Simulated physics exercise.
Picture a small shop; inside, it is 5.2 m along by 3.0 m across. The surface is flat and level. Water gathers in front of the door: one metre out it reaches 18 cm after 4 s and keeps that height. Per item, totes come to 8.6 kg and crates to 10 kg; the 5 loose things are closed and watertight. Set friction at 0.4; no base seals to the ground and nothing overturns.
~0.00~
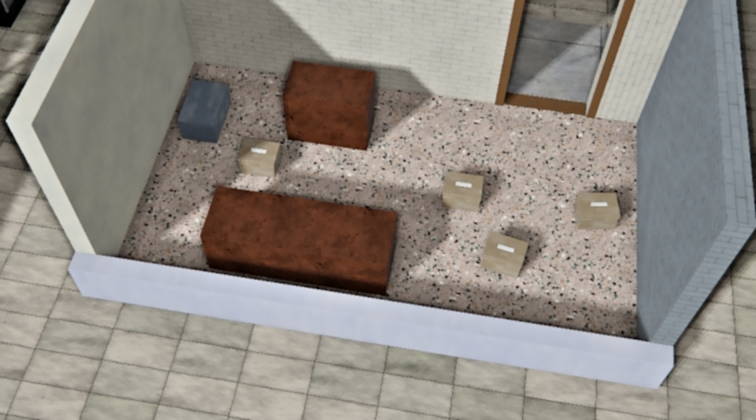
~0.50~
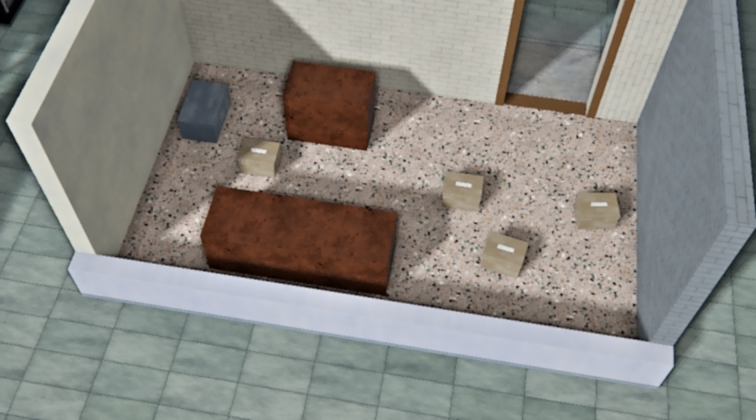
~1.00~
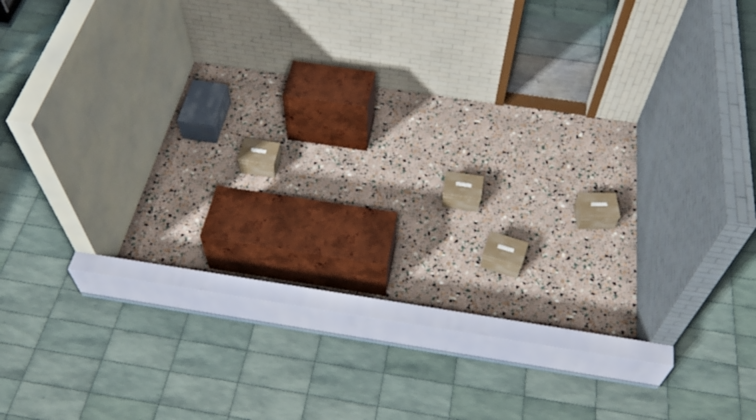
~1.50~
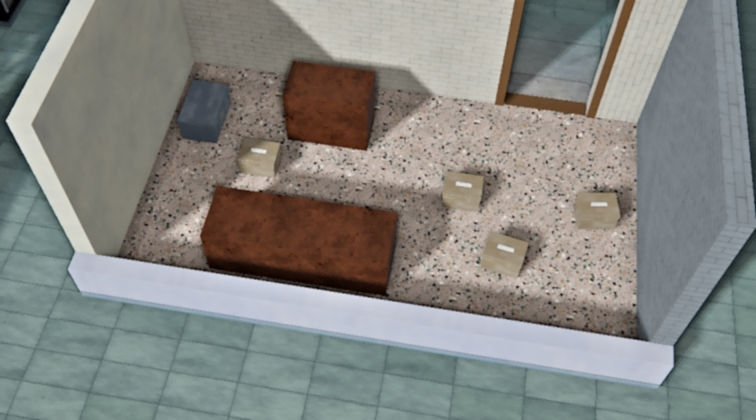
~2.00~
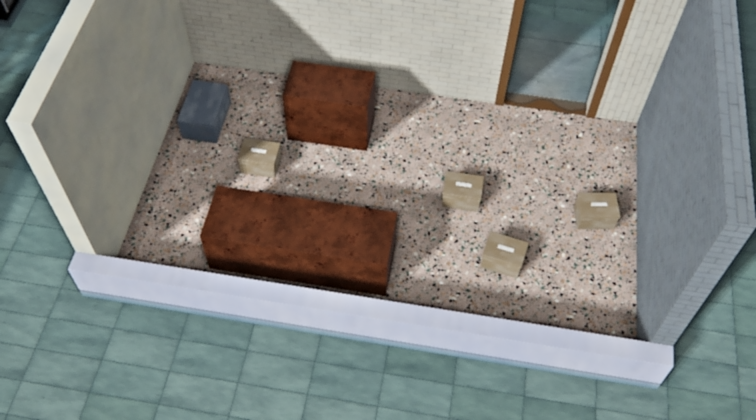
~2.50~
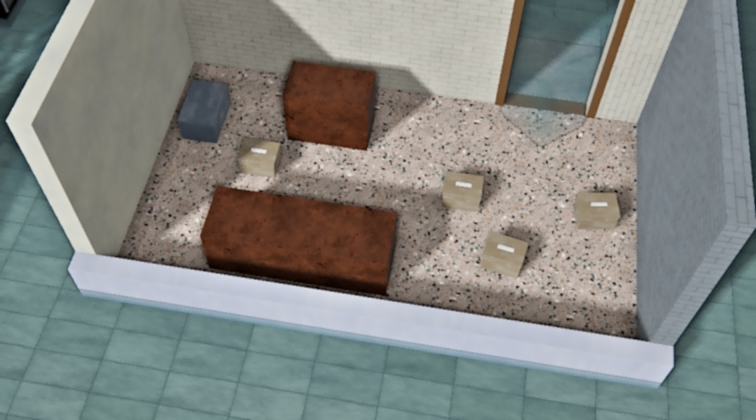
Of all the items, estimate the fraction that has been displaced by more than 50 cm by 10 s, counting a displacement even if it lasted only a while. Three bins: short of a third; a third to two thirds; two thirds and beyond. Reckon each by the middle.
Some of them shift that far, a third to two thirds.
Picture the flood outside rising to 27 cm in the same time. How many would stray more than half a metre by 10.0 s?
The answer would then be 5.
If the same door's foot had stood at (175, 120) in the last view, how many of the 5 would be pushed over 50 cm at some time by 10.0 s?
So the tally would be 2.
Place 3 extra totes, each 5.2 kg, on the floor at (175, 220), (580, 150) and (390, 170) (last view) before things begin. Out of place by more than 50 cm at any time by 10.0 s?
In the same order as the question: Not as far, farther, not as far.
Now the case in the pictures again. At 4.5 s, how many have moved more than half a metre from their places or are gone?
I count 0.
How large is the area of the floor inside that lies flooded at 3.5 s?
Around 2.0 m2 of it.
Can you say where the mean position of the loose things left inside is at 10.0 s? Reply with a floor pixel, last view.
(347, 223).
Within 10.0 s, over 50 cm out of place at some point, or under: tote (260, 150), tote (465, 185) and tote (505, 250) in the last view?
In turn: Below the mark, above the mark, above the mark.
After 3.5 s 0 of 5 are over 50 cm from their spots; 0 afloat.
After 4.5 s 0 of 5 are over 50 cm from their spots; 0 afloat.
After 7.0 s 2 of 5 are over 50 cm from their spots; 2 afloat.
After 10.0 s 3 of 5 are over 50 cm from their spots, and 3 have been at some point; 3 afloat.
